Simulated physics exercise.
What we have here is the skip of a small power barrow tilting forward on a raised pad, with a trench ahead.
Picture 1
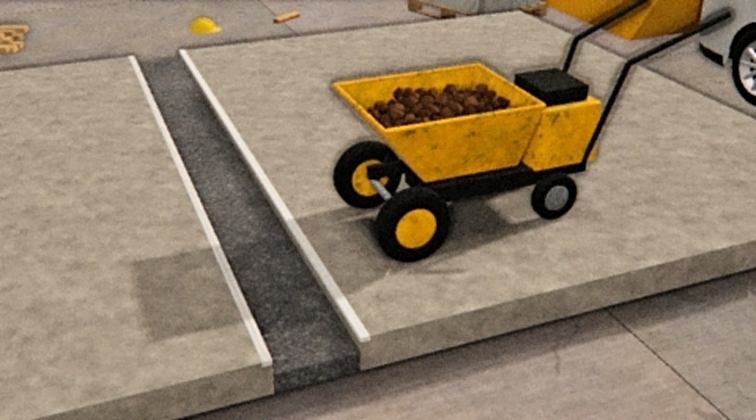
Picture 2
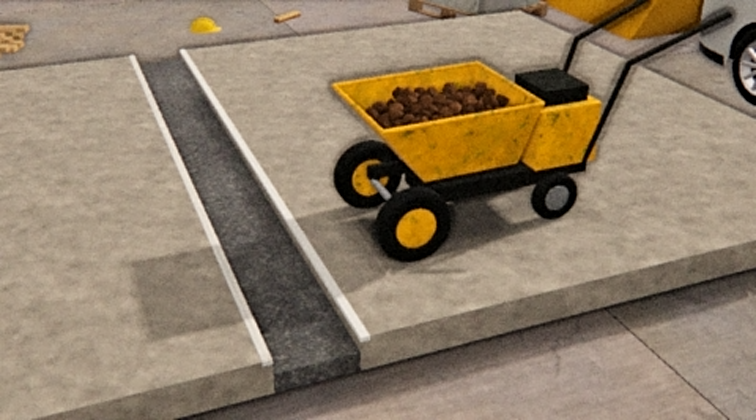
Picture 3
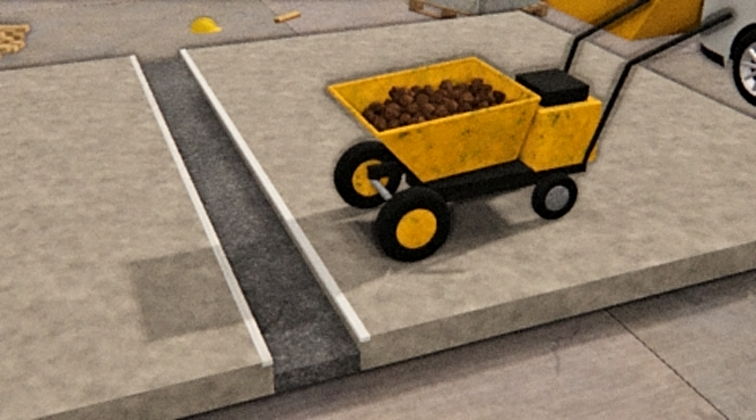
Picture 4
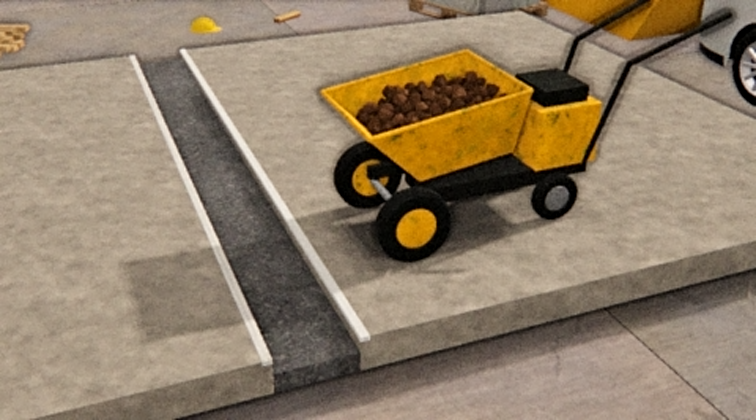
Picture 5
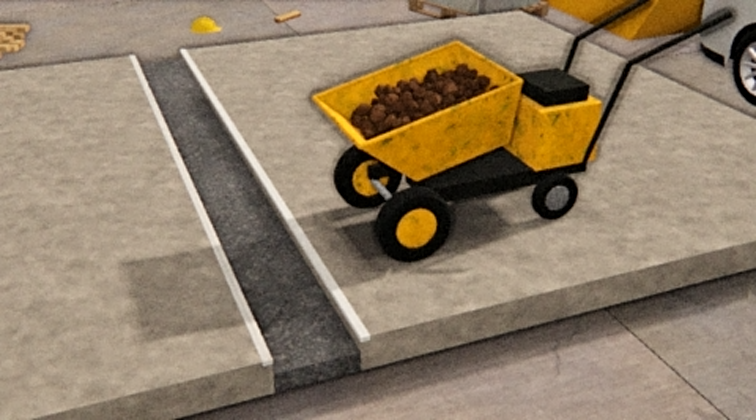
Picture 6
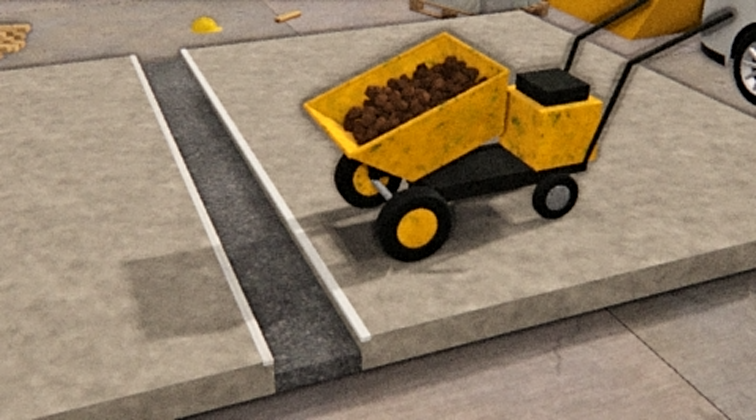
Yellow power barrow standing still on a raised concrete pad beside a shallow trench, its skip of brown clods gradually tilting forward to the left.
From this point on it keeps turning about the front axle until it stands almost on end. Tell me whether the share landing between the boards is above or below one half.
The greater share will most likely fall into the trench.
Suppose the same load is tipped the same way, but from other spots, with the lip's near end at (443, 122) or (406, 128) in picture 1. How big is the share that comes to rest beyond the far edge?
Result: Try 1 = 0 %, try 2 = 0 %.
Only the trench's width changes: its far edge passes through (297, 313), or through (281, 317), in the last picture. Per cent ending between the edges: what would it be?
I'd expect close to 20 in a hundred and then close to 40 in a hundred.
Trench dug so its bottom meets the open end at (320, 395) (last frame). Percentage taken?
I'd guess close to 100 percent.
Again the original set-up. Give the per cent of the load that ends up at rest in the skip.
Roughly 20 %.
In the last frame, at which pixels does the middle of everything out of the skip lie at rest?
Centre at rest: Close to (256, 257).
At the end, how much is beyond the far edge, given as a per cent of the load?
Result: Close to 15 %.
Just after the last frame, skip tipped steeply; every one in the skip.
A moment on, skip tipped right over; the larger part in the skip; roughly a quarter in or heaped over the trench; just a few beyond it; just a few falling.
Further on, skip tipped right over; roughly a quarter in the skip; roughly two thirds in or heaped over the trench; about a tenth beyond it.
When it is over, skip tipped right over; roughly a quarter in the skip; roughly two thirds in or heaped over the trench; about a tenth beyond it.
